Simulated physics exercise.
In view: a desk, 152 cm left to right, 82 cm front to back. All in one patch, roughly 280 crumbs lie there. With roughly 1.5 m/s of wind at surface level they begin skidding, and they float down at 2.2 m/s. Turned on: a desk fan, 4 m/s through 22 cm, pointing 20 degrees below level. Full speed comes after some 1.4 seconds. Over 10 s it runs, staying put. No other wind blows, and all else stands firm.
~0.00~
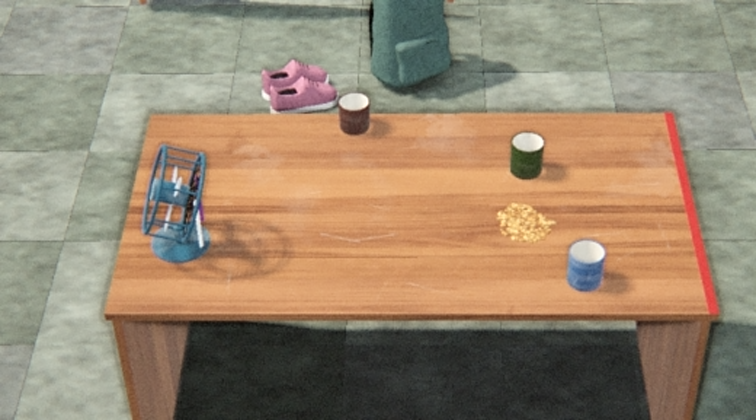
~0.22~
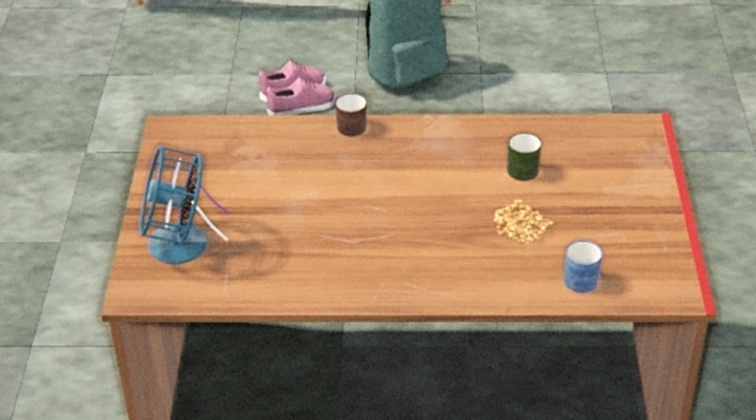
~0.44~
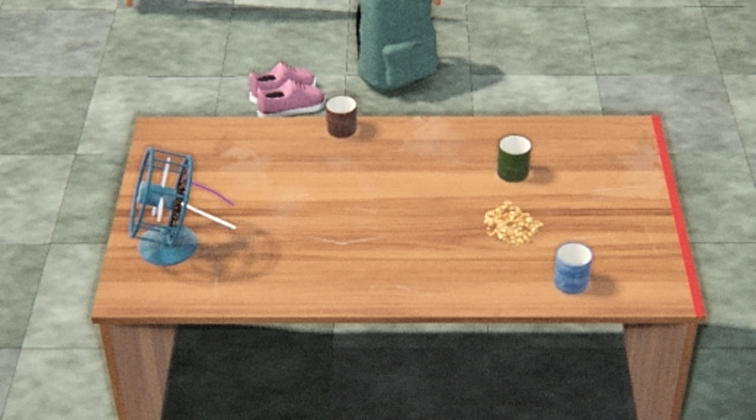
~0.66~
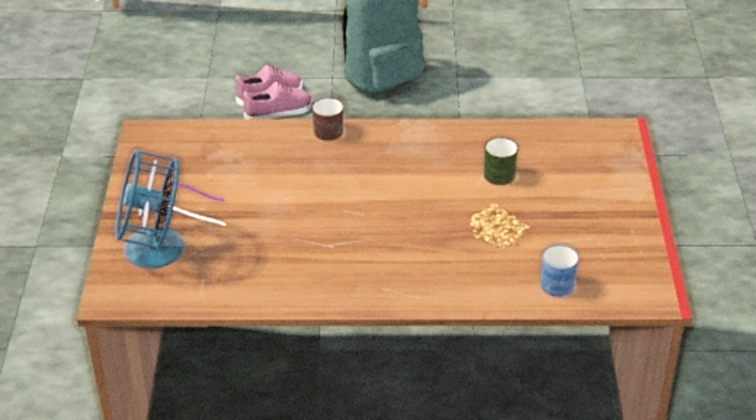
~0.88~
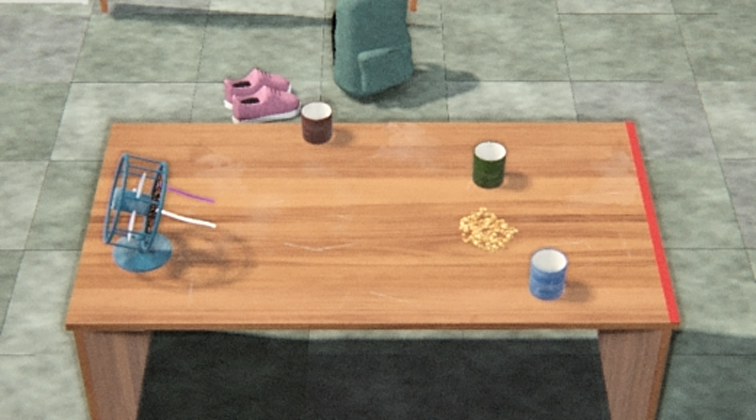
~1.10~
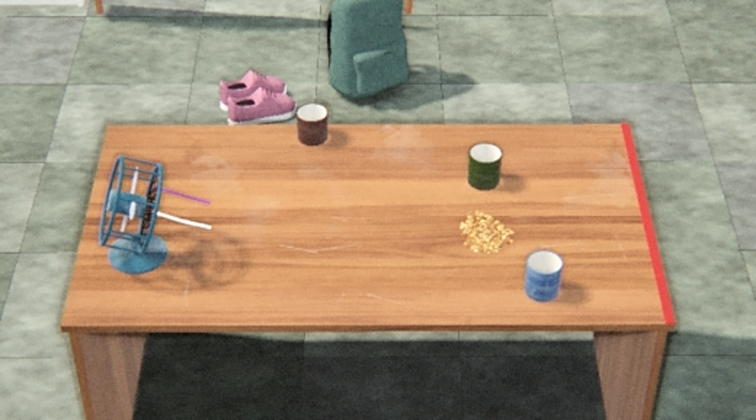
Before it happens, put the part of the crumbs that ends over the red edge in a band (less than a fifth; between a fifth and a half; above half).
Of the crumbs, more than half end over the red edge.
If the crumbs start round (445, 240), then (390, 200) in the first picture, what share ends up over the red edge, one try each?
First try about 100 per cent, second about 30 per cent.
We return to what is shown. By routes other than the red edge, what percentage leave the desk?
I would put it at around 0 per cent.
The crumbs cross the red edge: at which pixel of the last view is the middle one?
I'd put my finger close to (653, 227).
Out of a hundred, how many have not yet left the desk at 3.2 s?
It should be roughly 0 % by then.
After 2.0 s the count stands so, 100 % are over the red edge.
After 3.2 s the count stands so, 100 % are over the red edge.
After 5.5 s the count stands so, 100 % are over the red edge.
After 10.0 s, at the end, 100 % are over the red edge.
